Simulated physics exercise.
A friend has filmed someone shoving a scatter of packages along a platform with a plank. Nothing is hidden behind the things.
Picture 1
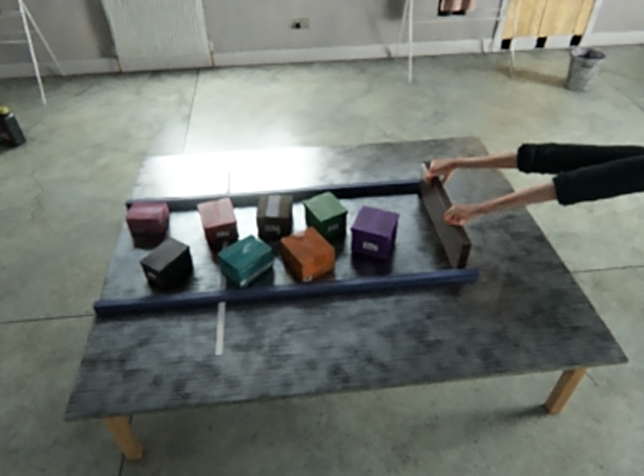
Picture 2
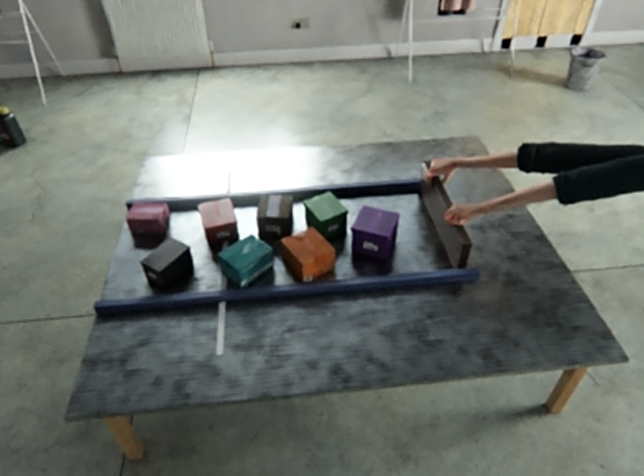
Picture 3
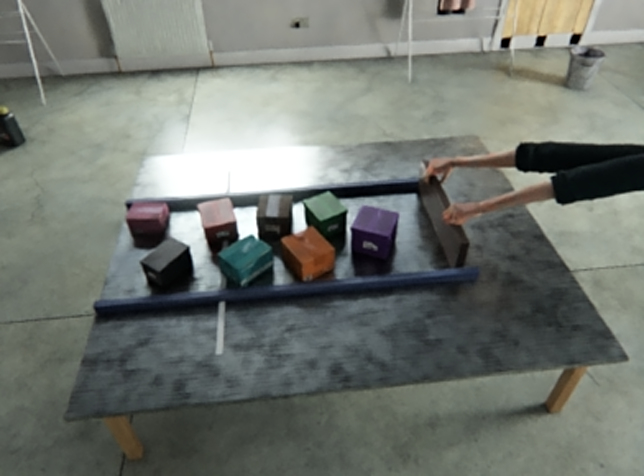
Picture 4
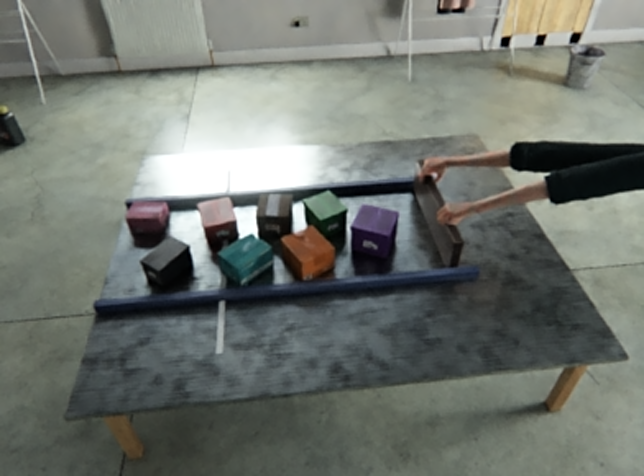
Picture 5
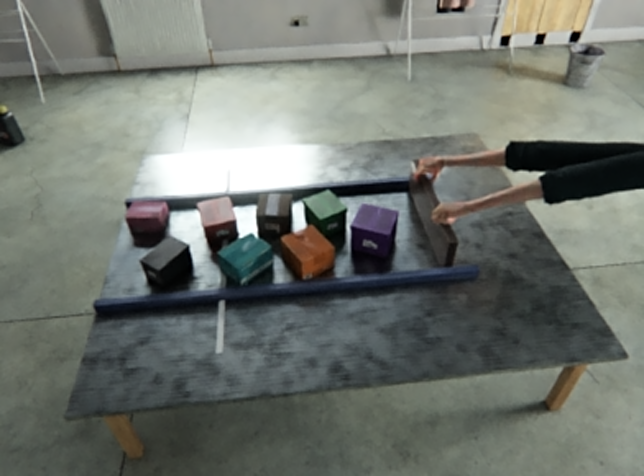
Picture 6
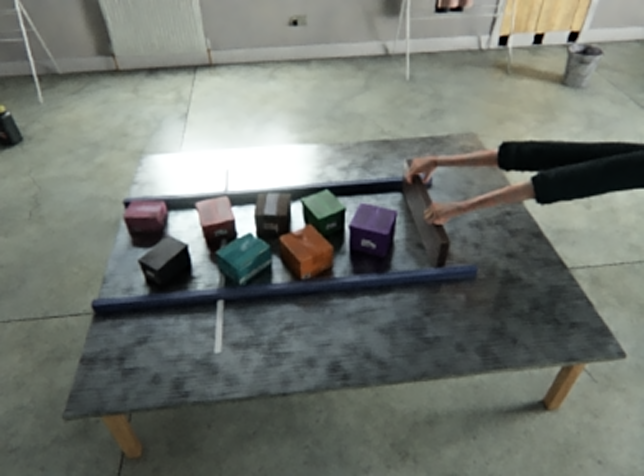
On a dark tabletop, two hands slide a plank slightly left toward scattered, unmoving boxes.
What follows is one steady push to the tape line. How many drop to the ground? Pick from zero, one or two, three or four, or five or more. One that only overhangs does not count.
The number that fall off is one or two.
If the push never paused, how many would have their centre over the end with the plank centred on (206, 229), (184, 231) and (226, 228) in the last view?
The counts: 2, 4 and 2.
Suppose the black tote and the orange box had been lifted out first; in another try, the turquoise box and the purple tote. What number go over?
Fallen: 1, and 1 in the other try.
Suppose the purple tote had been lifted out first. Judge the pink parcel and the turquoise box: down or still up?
The pink parcel falls, the turquoise box does not fall.
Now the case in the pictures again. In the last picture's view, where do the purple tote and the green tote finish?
About (200, 251), and the other about (207, 221).
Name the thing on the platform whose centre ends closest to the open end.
Foremost is the turquoise box.
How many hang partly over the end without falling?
The number is 0.
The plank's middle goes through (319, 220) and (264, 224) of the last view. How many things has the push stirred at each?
The counts are 5 and 7.
A little later, none off yet; pink parcel at rest near (146, 216); black tote at rest near (166, 260); red tote at rest near (217, 220).
Next, none off yet; pink parcel at rest near (146, 216); black tote moving near (162, 260); red tote shifted a little near (208, 219).
When it is over, the number that fall off is one or two; down, black tote and pink parcel.
